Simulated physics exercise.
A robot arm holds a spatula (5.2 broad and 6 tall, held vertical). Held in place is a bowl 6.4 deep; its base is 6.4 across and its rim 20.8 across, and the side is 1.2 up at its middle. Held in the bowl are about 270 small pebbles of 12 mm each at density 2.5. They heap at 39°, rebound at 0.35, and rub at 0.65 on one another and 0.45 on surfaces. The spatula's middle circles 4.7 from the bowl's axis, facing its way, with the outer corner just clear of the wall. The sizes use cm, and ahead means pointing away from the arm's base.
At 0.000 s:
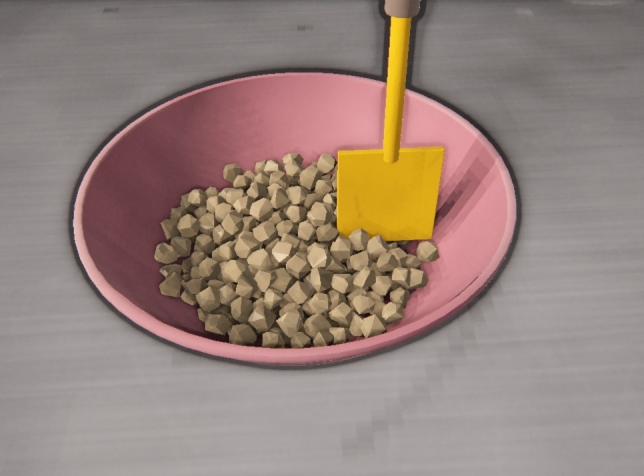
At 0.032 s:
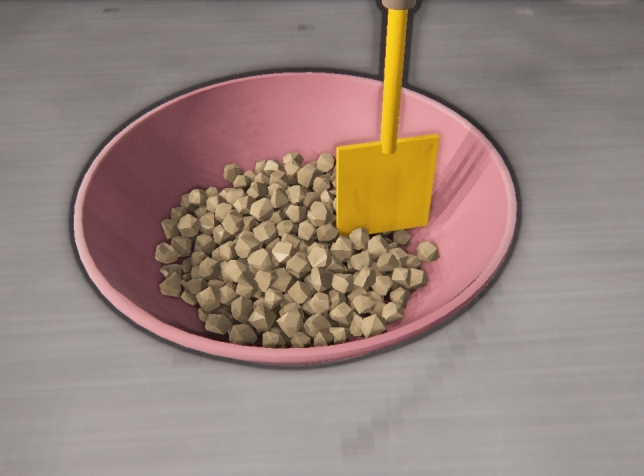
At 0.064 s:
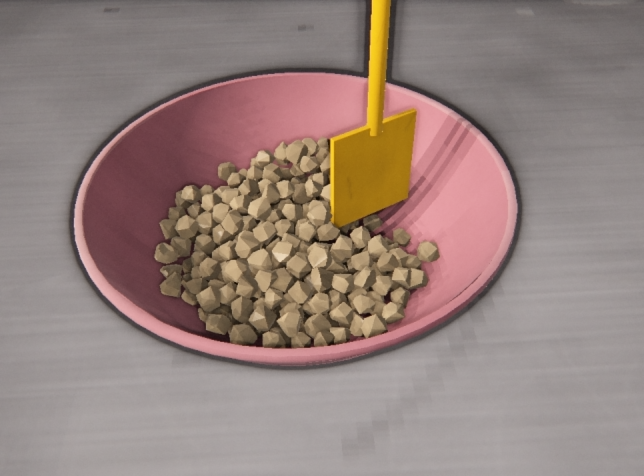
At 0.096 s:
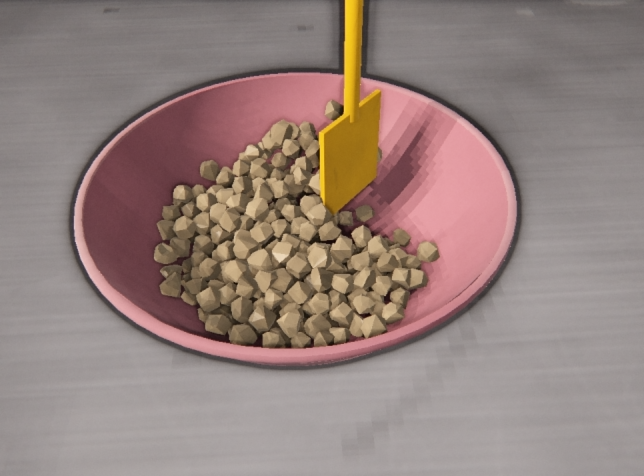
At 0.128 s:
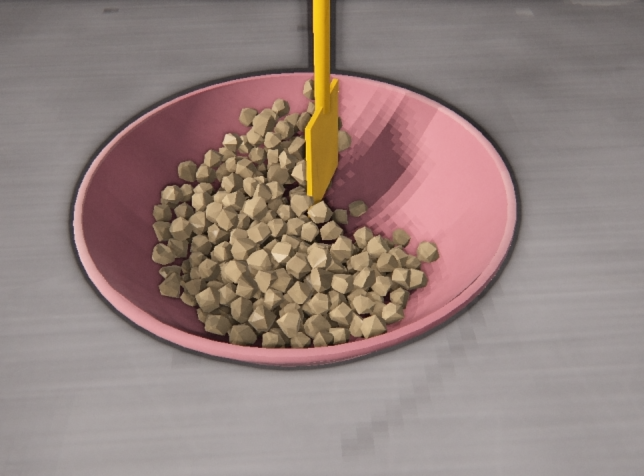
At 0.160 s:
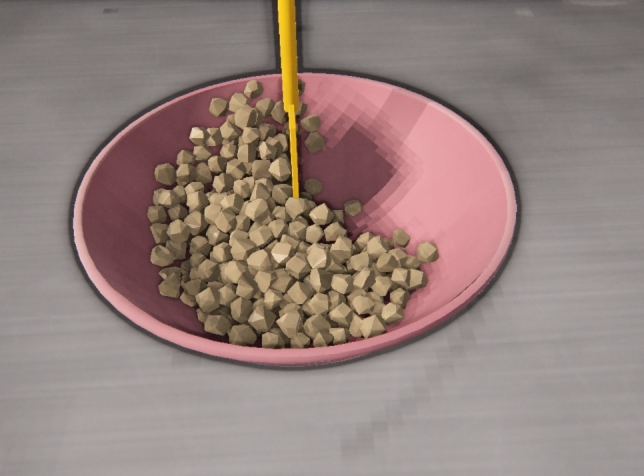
We see a yellow spatula held upright in a pink bowl of tan, angular pieces; it sweeps leftward along the bowl's far side while turning edge-on, pushing pieces up the far left wall and baring the surface behind it.
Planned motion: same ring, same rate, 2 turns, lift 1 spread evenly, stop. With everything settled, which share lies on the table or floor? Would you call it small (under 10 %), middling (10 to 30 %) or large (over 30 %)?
I would call it middling.
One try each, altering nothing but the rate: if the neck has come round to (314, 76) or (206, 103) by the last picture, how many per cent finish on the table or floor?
Around 10 and 40 percent, in that order.
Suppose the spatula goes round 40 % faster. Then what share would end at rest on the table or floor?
I'd expect about 30 %.
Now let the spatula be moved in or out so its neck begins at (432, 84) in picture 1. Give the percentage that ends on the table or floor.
About 0 %.
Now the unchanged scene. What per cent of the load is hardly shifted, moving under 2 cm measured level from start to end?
Roughly 10 percent of the load.
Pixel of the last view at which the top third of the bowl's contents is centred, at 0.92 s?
Centre, approx.: (201, 298).
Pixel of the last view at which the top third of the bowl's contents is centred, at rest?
Near (354, 210).
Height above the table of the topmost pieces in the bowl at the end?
I'd say close to 6.0 centimetres.
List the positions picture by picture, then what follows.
In the first picture, spatula neck at (393, 124), 0° round; upper third of the load around (279, 235), from x 165 to 425, top at y 160; 274 in the bowl.
In the second picture, spatula neck at (391, 116), 8° round; upper third of the load around (282, 235), from x 165 to 425, top at y 160.
In the third picture, spatula neck at (376, 98), 28° round; upper third of the load around (285, 219), from x 165 to 430, top at y 145.
In the fourth picture, spatula neck at (352, 85), 49° round; upper third of the load around (282, 207), from x 165 to 430, top at y 110.
In the fifth picture, spatula neck at (322, 77), 70° round; upper third of the load around (267, 195), from x 160 to 425, top at y 90.
In the sixth picture, spatula neck at (290, 75), 91° round; upper third of the load around (248, 188), from x 155 to 425, top at y 85; 274 in the bowl.
After 0.54 s, 337° round, highest piece 8 above the table; 257 in the bowl, 16 on the table or floor, 1 in flight or on the tool.
After 0.92 s, 224° round, highest piece 8 above the table; 234 in the bowl, 36 on the table or floor, 4 in flight or on the tool.
After 1.31 s, 0° round, highest piece 6 above the table; 223 in the bowl, 51 on the table or floor.
After 2.01 s, 0° round, highest piece 6 above the table; 223 in the bowl, 51 on the table or floor.
At rest, 223 in the bowl, 51 on the table or floor. That is 19 % on the table or floor.
